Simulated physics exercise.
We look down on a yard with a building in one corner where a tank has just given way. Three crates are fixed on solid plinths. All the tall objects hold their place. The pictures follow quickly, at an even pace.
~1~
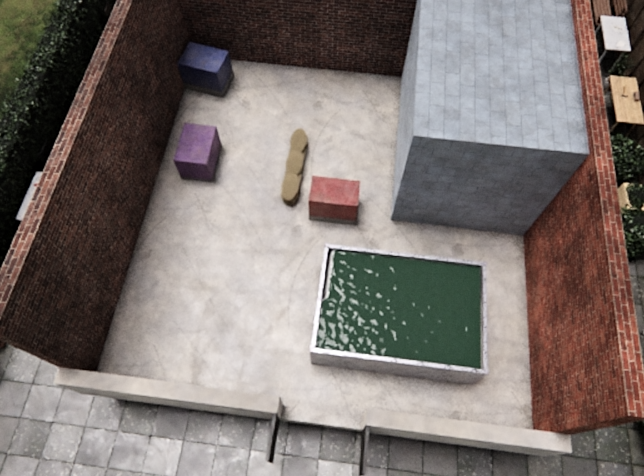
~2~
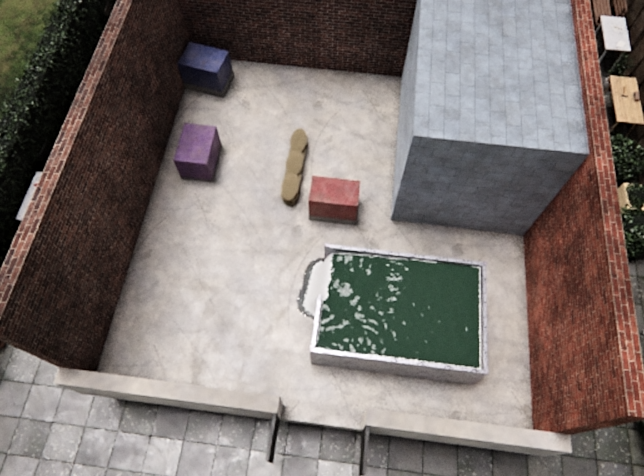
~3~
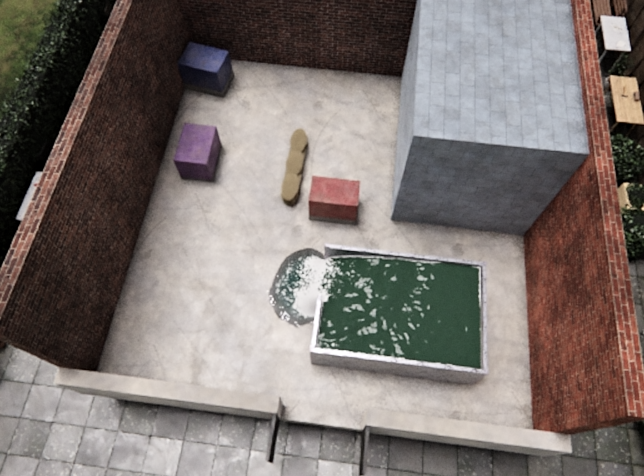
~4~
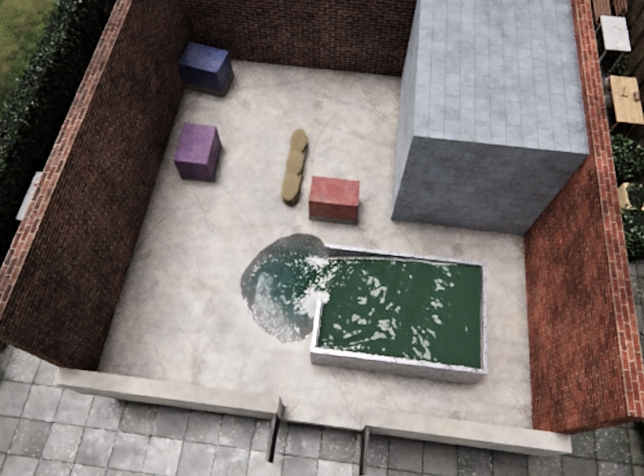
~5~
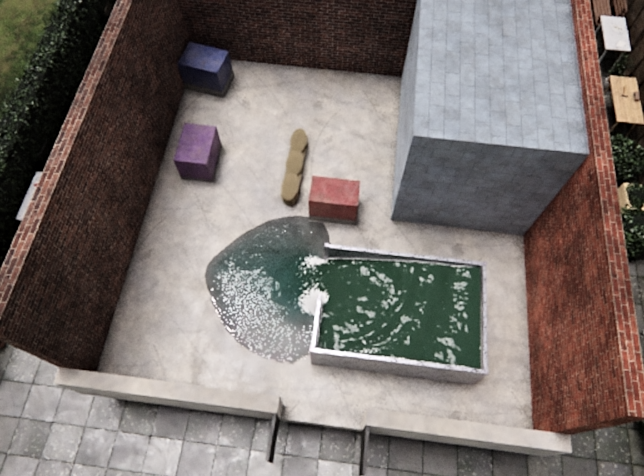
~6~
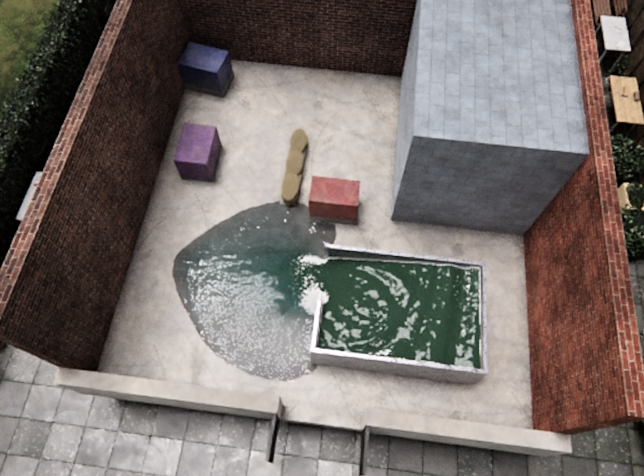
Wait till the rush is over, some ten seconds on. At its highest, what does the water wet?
One by one: The red crate escapes dry; the blue crate is wetted; the purple crate is wetted.
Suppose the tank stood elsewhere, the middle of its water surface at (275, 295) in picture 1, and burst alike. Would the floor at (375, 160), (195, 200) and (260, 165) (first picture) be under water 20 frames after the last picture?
In turn: Clear, covered, wet.
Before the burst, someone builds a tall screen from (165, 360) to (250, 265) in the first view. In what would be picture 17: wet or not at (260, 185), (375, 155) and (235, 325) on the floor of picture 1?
In that order: Under water, no water, covered.
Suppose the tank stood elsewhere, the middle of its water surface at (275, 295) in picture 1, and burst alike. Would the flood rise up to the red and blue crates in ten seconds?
One by one: The red one escapes it, the blue one ends up wet.
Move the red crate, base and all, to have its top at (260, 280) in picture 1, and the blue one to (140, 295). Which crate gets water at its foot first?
First comes the red one.
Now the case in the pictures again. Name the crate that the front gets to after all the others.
I say the blue-painted one.
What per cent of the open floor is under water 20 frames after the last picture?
Close to 55 %.
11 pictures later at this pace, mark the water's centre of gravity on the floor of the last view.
Near (309, 293).
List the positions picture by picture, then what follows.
Still water in the water tank at (401, 307), in the first frame.
The front is at (307, 312), out from the gap at (325, 284), in the second frame.
Water pours out at (325, 285) and has run to (275, 298), in the third frame.
The front is at (249, 272), out from the gap at (325, 285), in the fourth frame.
Water pours out at (325, 285) and has run to (214, 265), in the fifth frame.
Water pours out at (325, 285) and has run to (183, 255), in the sixth frame.
A moment on, water covers 35 % of the floor; the red crate water round its plinth, the blue crate not reached, the purple crate water round its plinth.
Next, water covers 45 % of the floor; the red crate water round its plinth, the blue crate water round its plinth, the purple crate water round its plinth.
Then, water covers 55 % of the floor; the red crate water round its plinth, the blue crate water round its plinth, the purple crate water round its plinth.
Later, water covers 75 % of the floor; the red crate water round its plinth, the blue crate water round its plinth, the purple crate water round its plinth.
In the end, water covers 95 % of the floor; the red crate stayed above the water, the blue crate was topped, the purple crate was topped.
